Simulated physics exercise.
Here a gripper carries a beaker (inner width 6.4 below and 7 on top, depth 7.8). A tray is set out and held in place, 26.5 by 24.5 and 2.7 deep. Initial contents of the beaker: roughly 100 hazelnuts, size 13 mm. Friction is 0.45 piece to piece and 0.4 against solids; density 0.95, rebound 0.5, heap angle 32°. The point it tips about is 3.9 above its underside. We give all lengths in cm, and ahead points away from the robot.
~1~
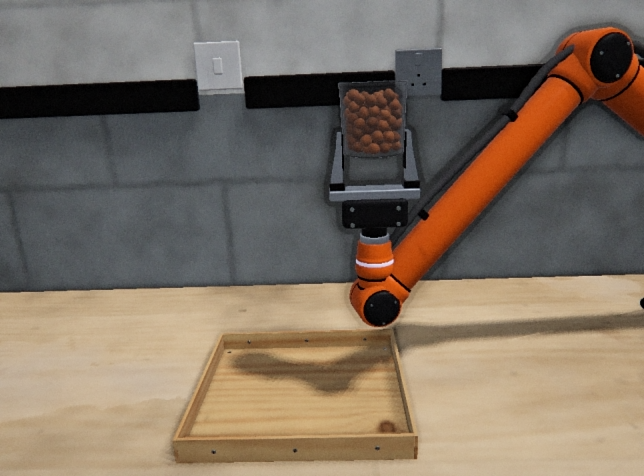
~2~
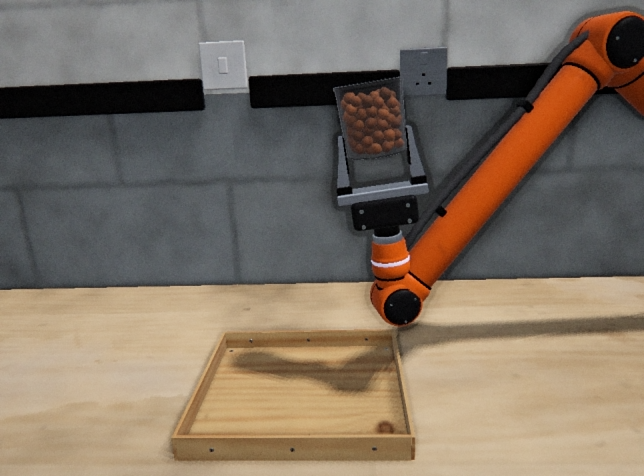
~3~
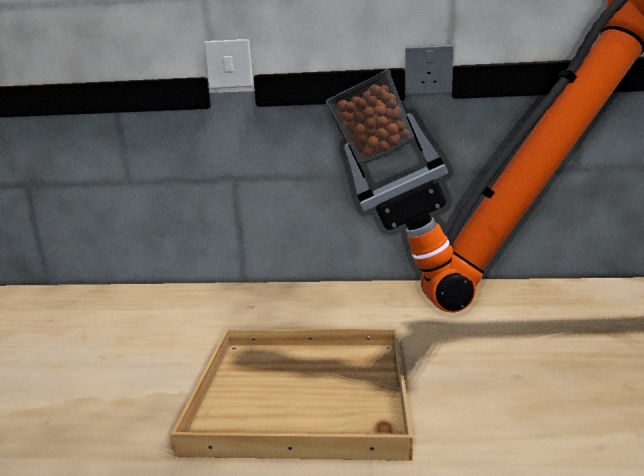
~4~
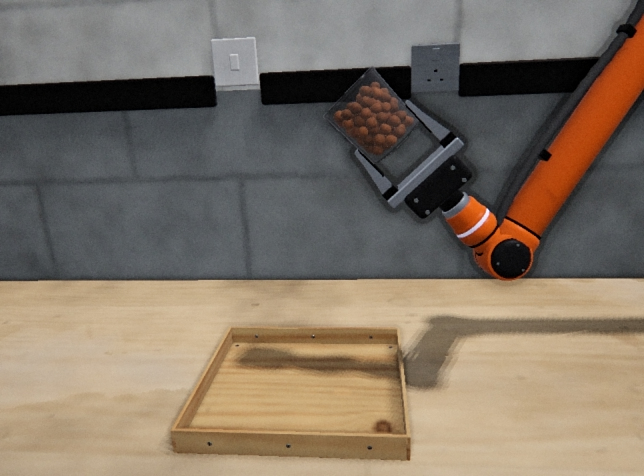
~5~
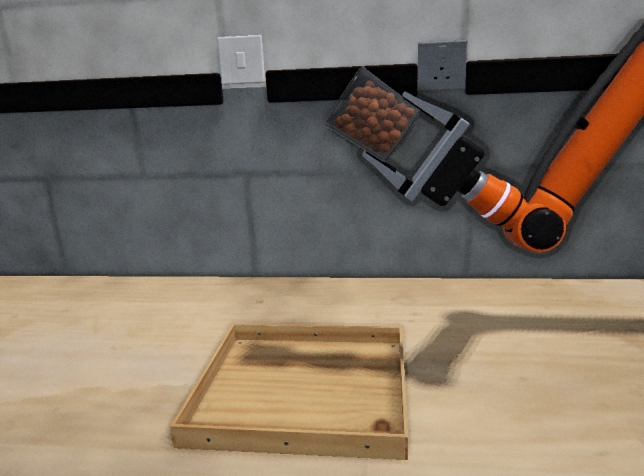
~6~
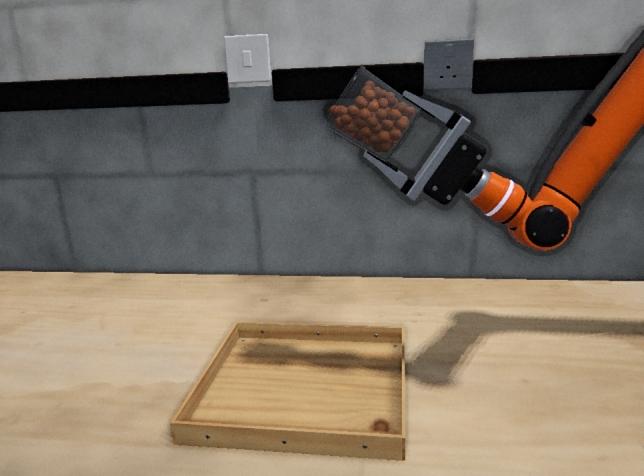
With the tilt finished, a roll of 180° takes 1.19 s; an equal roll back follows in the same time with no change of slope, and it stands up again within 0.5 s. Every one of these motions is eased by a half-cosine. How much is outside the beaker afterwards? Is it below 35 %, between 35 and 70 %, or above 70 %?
It is below 35 %.
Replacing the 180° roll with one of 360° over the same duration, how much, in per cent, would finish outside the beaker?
I'd put it at about 5 %.
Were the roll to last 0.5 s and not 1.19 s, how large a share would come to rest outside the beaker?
With that change you'd see near 0 per cent.
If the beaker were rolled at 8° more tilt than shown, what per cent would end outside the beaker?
Estimate: Around 10 %.
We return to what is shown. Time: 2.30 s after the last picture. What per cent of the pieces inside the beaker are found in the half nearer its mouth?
45 %, roughly.
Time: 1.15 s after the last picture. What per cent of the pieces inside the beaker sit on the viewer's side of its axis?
Close to 55 % of them.
Then, 1.15 s later, tipped 56°, highest piece 39 above the table; 95 in the beaker, 1 in the tray.
Then, 2.30 s later, tipped 56°, highest piece 40 above the table; 94 in the beaker, 1 in the tray, 1 in flight or on a rim.
Then, 3.08 s later, upright, highest piece 40 above the table; 93 in the beaker, 3 in the tray.
Then, 3.78 s later, upright, highest piece 40 above the table; 93 in the beaker, 3 in the tray.
At rest, 93 in the beaker, 3 in the tray. That is 3 % outside the beaker.
